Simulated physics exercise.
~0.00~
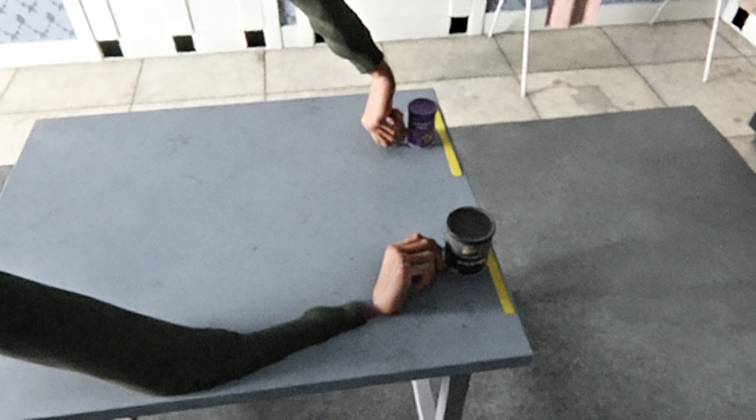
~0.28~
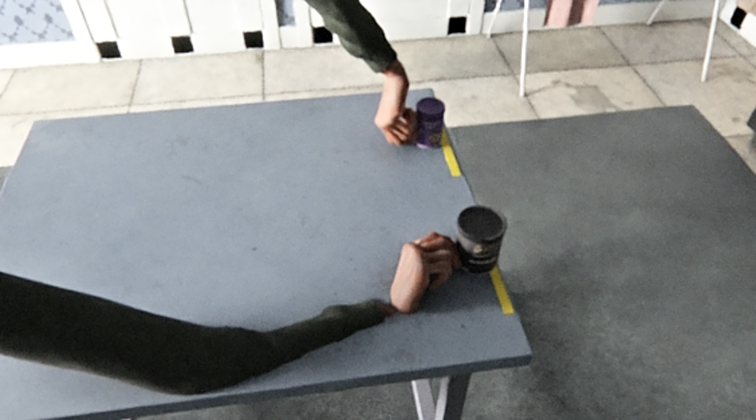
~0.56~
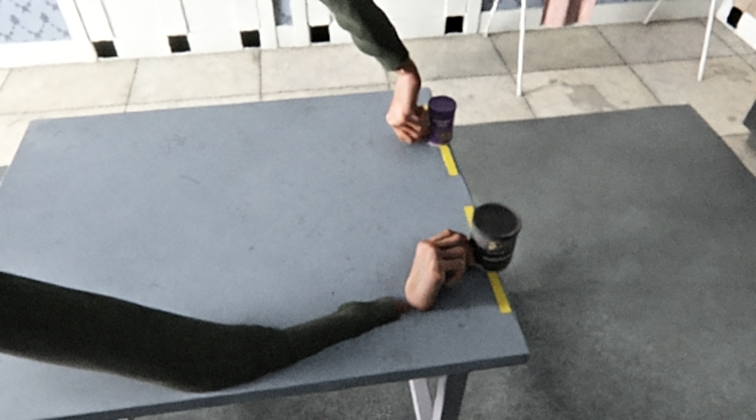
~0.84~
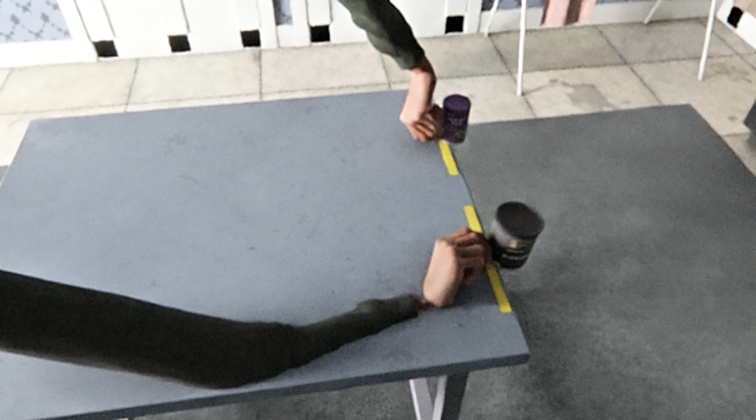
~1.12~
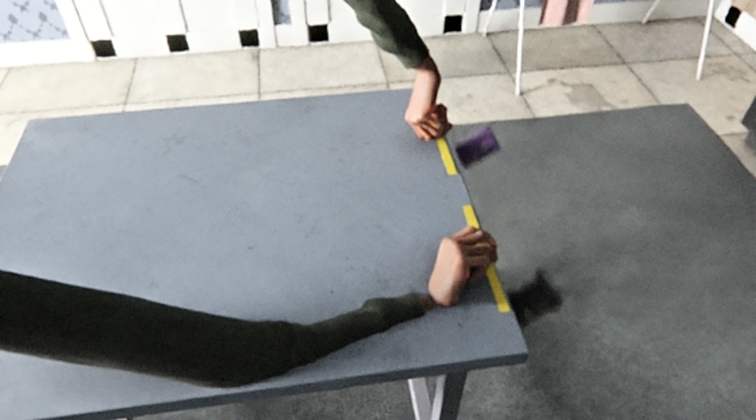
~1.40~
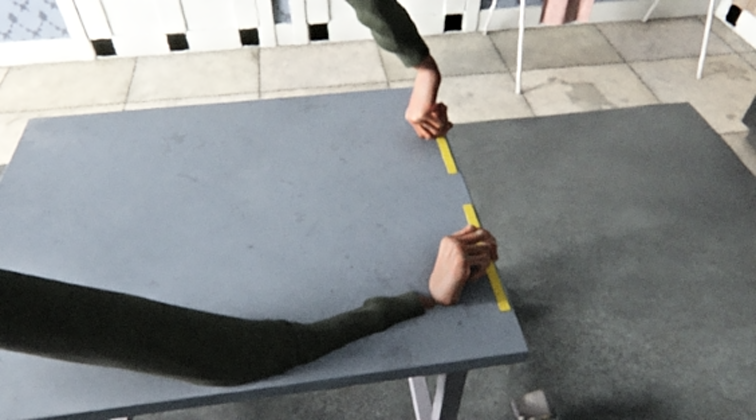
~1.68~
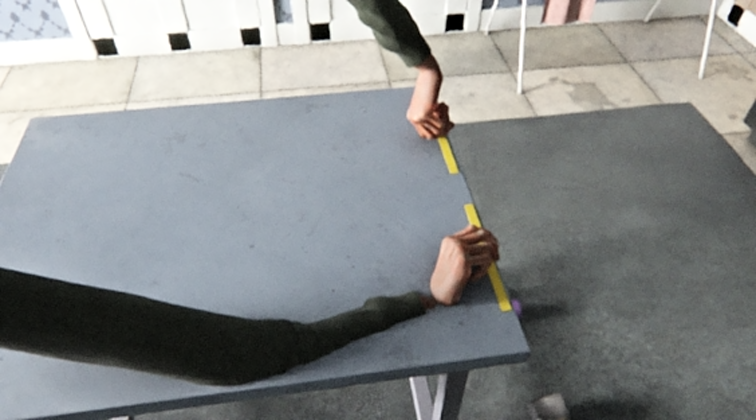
We see two hands slowly push a purple tin and a black pot rightward across a grey table, past yellow tape at its edge. Both containers tip over the edge and fall to the floor, while the hands stop and rest at the tape.
